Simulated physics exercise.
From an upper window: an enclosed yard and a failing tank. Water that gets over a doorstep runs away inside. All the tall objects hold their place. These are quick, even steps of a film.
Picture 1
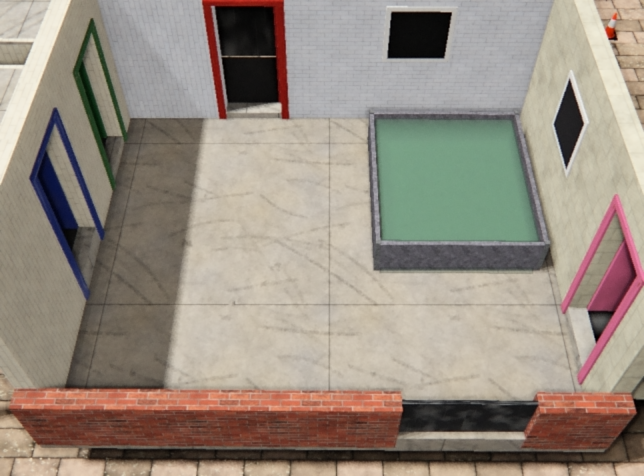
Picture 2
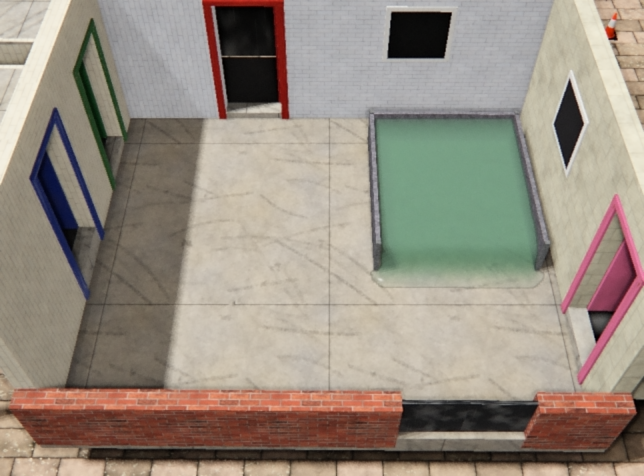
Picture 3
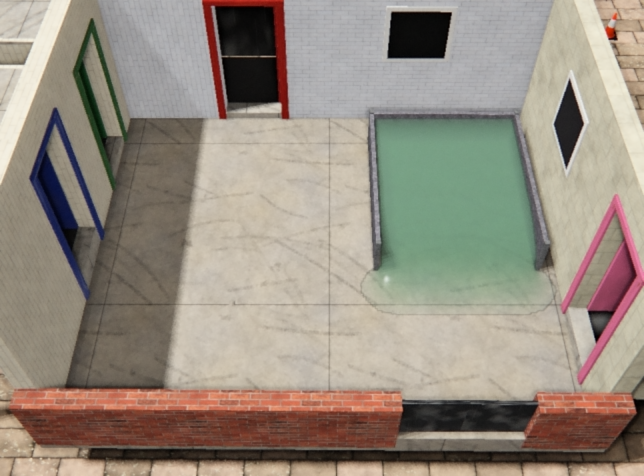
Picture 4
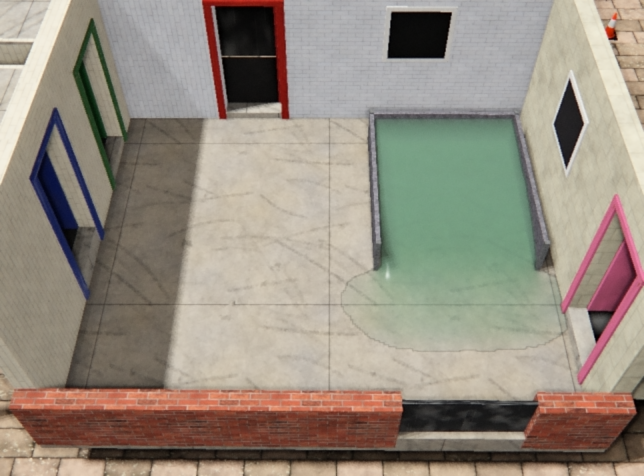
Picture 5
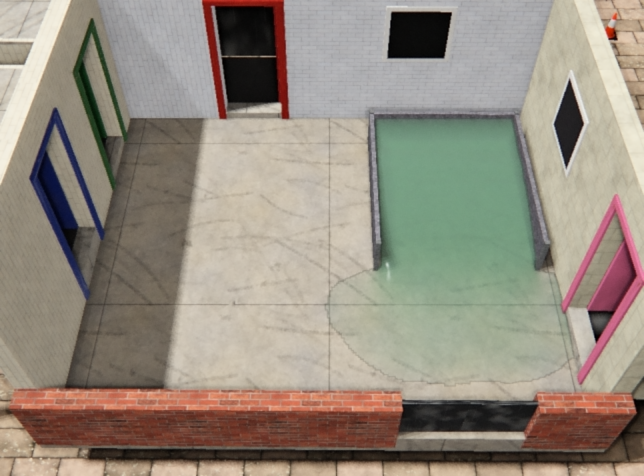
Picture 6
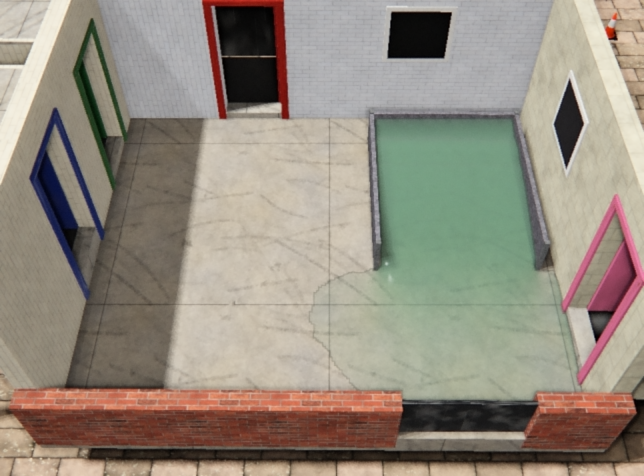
Green water pours from the open front of a raised tank once its near wall is gone, spreading across the pale yard floor toward the viewer and outward to both sides, reaching the brick wall and the pink-framed doorway's side.
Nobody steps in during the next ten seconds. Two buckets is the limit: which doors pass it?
One by one: The blue door stays under that; the red door stays under that; the green door stays under that; the pink door takes more than that.
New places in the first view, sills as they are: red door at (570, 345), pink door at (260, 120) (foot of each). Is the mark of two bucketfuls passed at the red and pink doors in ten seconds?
One by one: Red door takes more, pink door keeps below it.
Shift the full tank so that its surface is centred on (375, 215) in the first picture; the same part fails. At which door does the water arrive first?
The pink door.
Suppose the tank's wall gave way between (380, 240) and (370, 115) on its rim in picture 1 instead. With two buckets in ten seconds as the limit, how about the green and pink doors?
In short: Green door passes that mark, pink door lets less in.
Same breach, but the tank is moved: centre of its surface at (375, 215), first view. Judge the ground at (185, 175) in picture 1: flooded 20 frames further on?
There: Clear.
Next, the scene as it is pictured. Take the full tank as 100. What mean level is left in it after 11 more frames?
Roughly 42 per cent.
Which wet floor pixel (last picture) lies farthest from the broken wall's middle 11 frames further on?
I would point to (134, 418).
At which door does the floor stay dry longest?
I say the red door.
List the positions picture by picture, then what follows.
The first frame shows the open tank at (452, 177) is whole and still.
In the second frame, the front is at (378, 277), out from the gap at (458, 259).
In the third frame, the front is at (374, 300), out from the gap at (458, 261).
In the fourth frame, water pours out at (457, 261) and has run to (564, 319).
In the fifth frame, the front is at (382, 364), out from the gap at (457, 261).
In the sixth frame, water pours out at (457, 261) and has run to a hidden place.
A moment on, water covers 25 % of the floor; the blue door not reached, the red door not reached, the green door not reached, the pink door wet at the sill, nothing in.
Next, water covers 30 % of the floor; the blue door not reached, the red door not reached, the green door not reached, the pink door under two buckets in.
Then, water covers 50 % of the floor; the blue door wet at the sill, nothing in, the red door not reached, the green door not reached, the pink door over two buckets in.
Later, water covers 75 % of the floor; the blue door wet at the sill, nothing in, the red door wet at the sill, nothing in, the green door wet at the sill, nothing in, the pink door over two buckets in.
In the end, water covers 95 % of the floor; the blue door wet at the sill, nothing in, the red door wet at the sill, nothing in, the green door under two buckets in, the pink door over two buckets in.
